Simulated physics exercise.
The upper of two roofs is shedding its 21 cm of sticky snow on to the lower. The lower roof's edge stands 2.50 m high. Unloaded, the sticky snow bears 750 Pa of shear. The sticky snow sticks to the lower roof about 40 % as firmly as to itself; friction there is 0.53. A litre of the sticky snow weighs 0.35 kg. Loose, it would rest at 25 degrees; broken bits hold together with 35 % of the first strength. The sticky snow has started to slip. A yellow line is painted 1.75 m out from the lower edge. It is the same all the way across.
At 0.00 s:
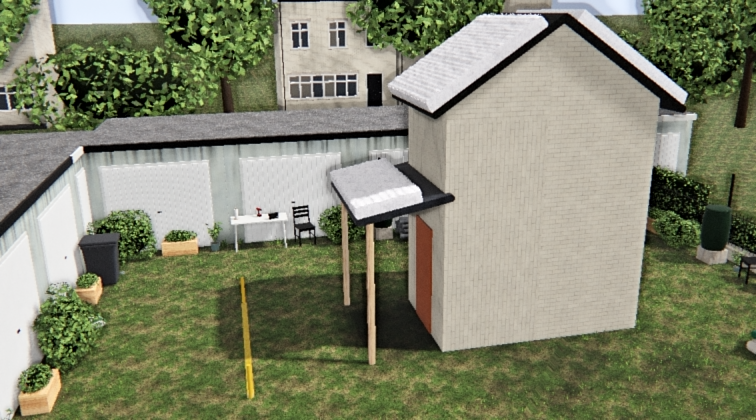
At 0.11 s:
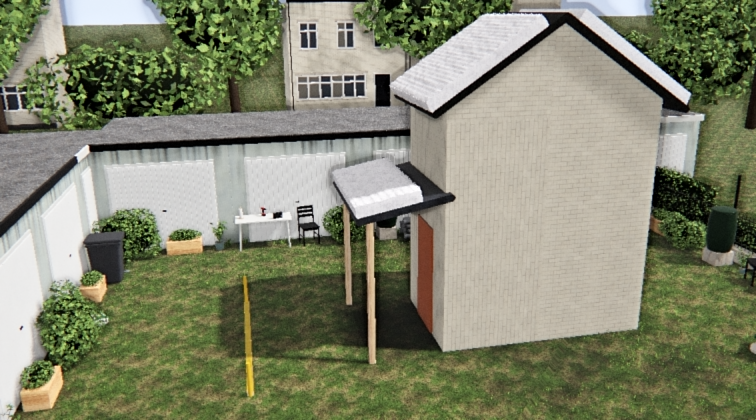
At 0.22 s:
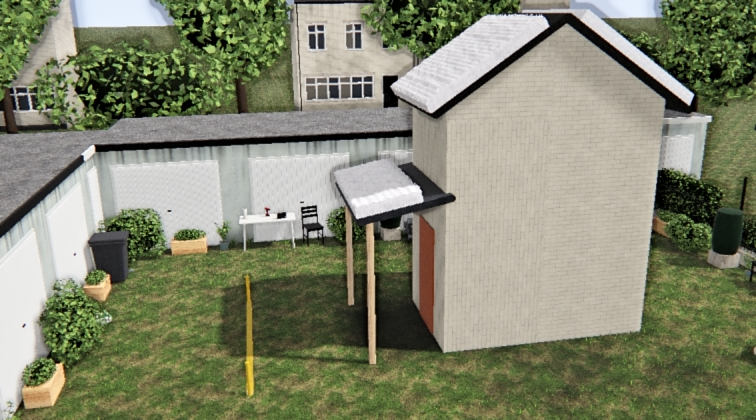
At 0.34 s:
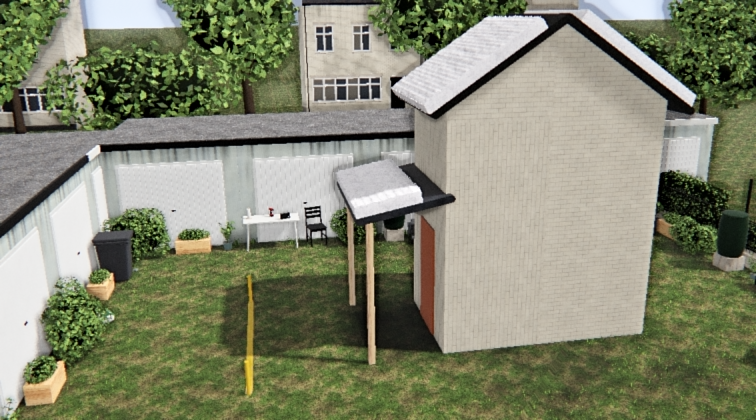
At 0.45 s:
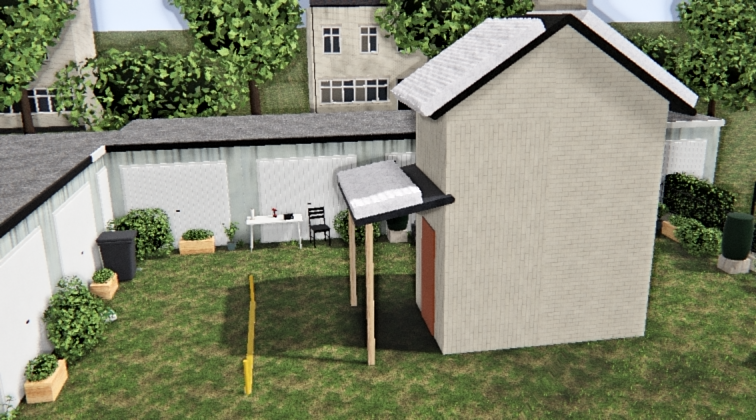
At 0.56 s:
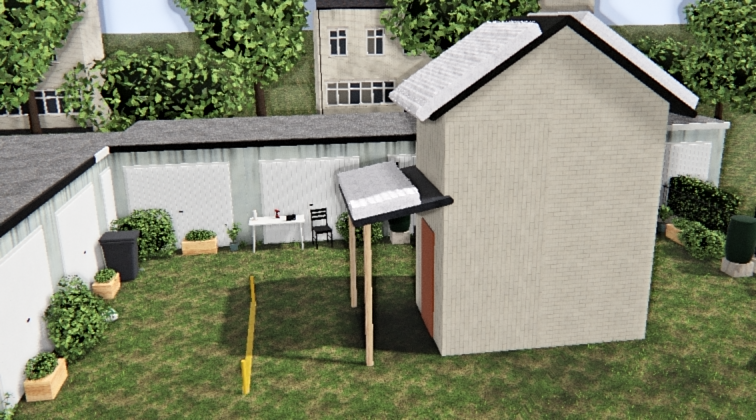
Snow on the tall house's upper roof creeps slightly down its slope above a snowy lower roof.
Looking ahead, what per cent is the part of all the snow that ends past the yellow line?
Close to 5 per cent.
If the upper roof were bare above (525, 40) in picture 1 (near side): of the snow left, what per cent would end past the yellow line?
In that case some 1 per cent.
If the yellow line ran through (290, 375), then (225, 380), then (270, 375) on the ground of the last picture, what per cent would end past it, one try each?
In turn about 30 %, 2 %, 18 %.
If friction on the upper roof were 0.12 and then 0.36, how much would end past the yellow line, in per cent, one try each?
In that order: 40 %, 25 %.
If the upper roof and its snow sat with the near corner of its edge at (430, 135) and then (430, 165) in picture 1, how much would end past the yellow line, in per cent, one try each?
In turn about 1 %, 0 %.
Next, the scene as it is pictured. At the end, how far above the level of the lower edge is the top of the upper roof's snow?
About 0.5 m.
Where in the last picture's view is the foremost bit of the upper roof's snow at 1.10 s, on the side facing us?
At about (385, 197).
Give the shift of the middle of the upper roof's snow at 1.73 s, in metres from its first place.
Some 1.6 m.
After 1.10 s, none is below the lower edge and 0 % is past the line.
After 1.73 s, none is below the lower edge and 0 % is past the line.
After 2.37 s, 1 % is below the lower edge and 0 % is past the line.
After 3.00 s, 52 % is below the lower edge and 2 % is past the line.
After 4.10 s, 53 % is below the lower edge and 5 % is past the line.
